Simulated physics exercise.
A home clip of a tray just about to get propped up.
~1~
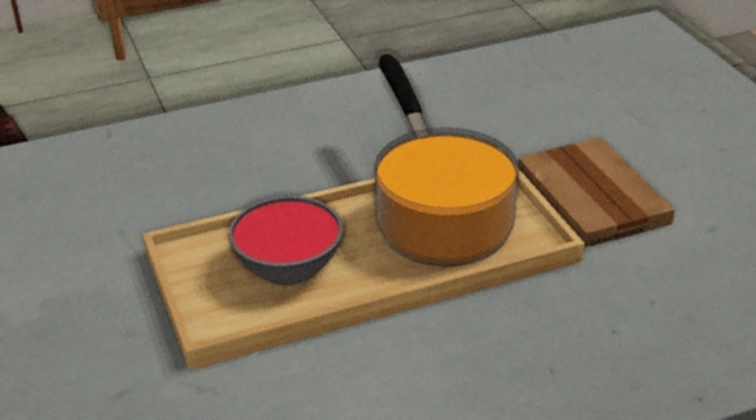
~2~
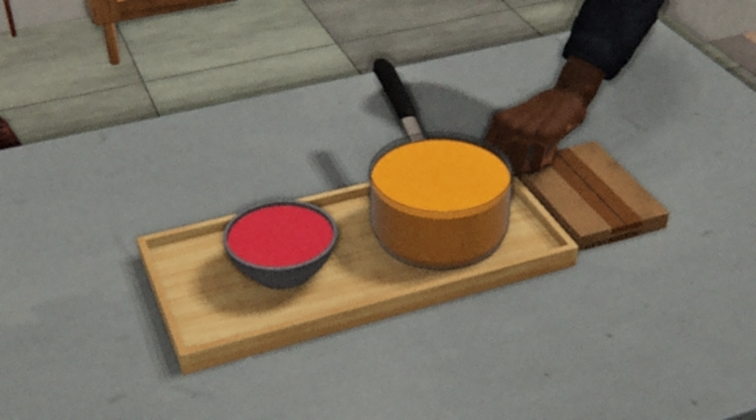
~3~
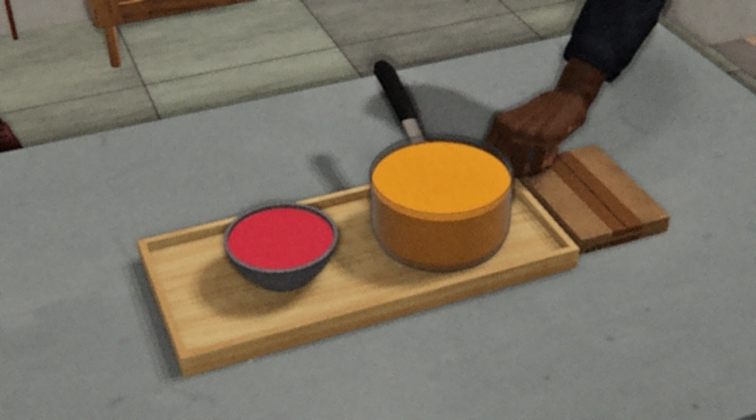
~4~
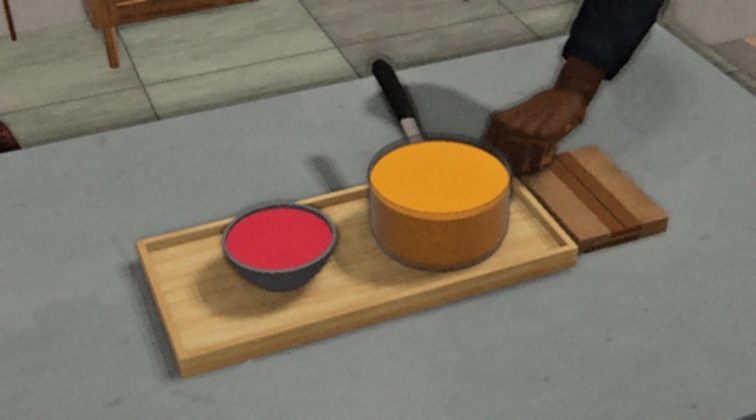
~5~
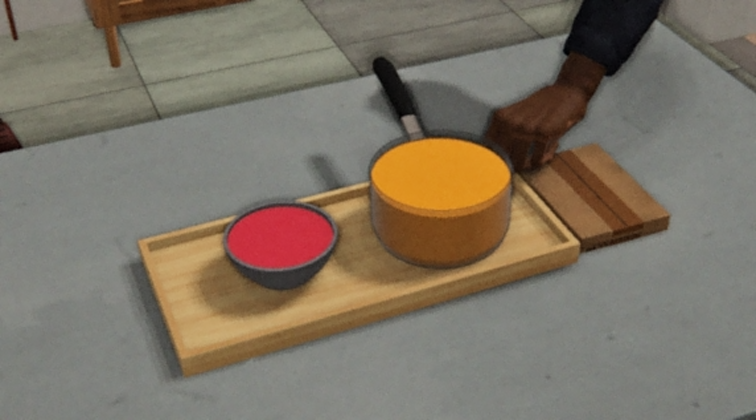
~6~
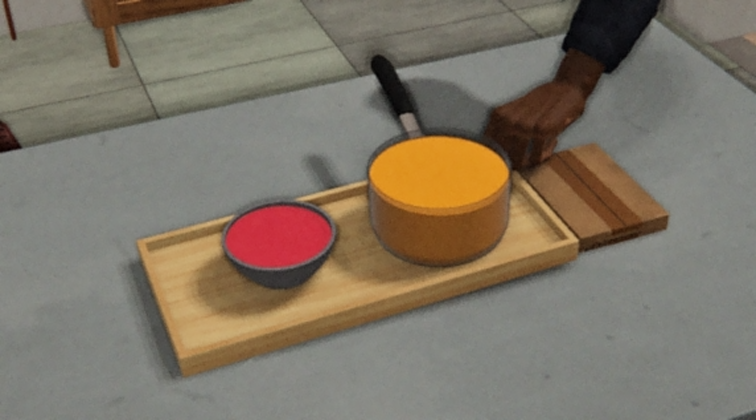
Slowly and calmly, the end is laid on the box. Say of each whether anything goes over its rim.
Here the bowl keeps its contents and the saucepan keeps its contents.
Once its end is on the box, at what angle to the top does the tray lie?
Some 3 degrees.
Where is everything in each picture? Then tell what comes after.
The tray lies flat; bowl (287, 245) nearly full; saucepan (446, 195) nearly full; box (630, 229), in the first picture.
A hand takes the end of the tray; bowl nearly full, surface at (280, 237); saucepan nearly full, surface at (440, 178), in the second picture.
The tray slopes by about 0°; bowl (282, 252) nearly full; saucepan (441, 202) nearly full, in the third picture.
The end is rising; bowl nearly full, surface at (280, 240); saucepan nearly full, surface at (439, 179); box (624, 236), in the fourth picture.
The end has come up a little; bowl (282, 250) nearly full; saucepan (441, 197) nearly full, in the fifth picture.
Slope near 1°; bowl nearly full, surface at (280, 238); saucepan nearly full, surface at (439, 174); box (625, 234), in the sixth picture.
A moment on, the tray slopes by about 2°; bowl, all is still inside; saucepan, all is still inside.
Further on, the tray slopes by about 4°; bowl, all is still inside; saucepan, all is still inside.
When it is over, the tray slopes by about 3°, resting on the box; bowl, all is still inside; saucepan, all is still inside.
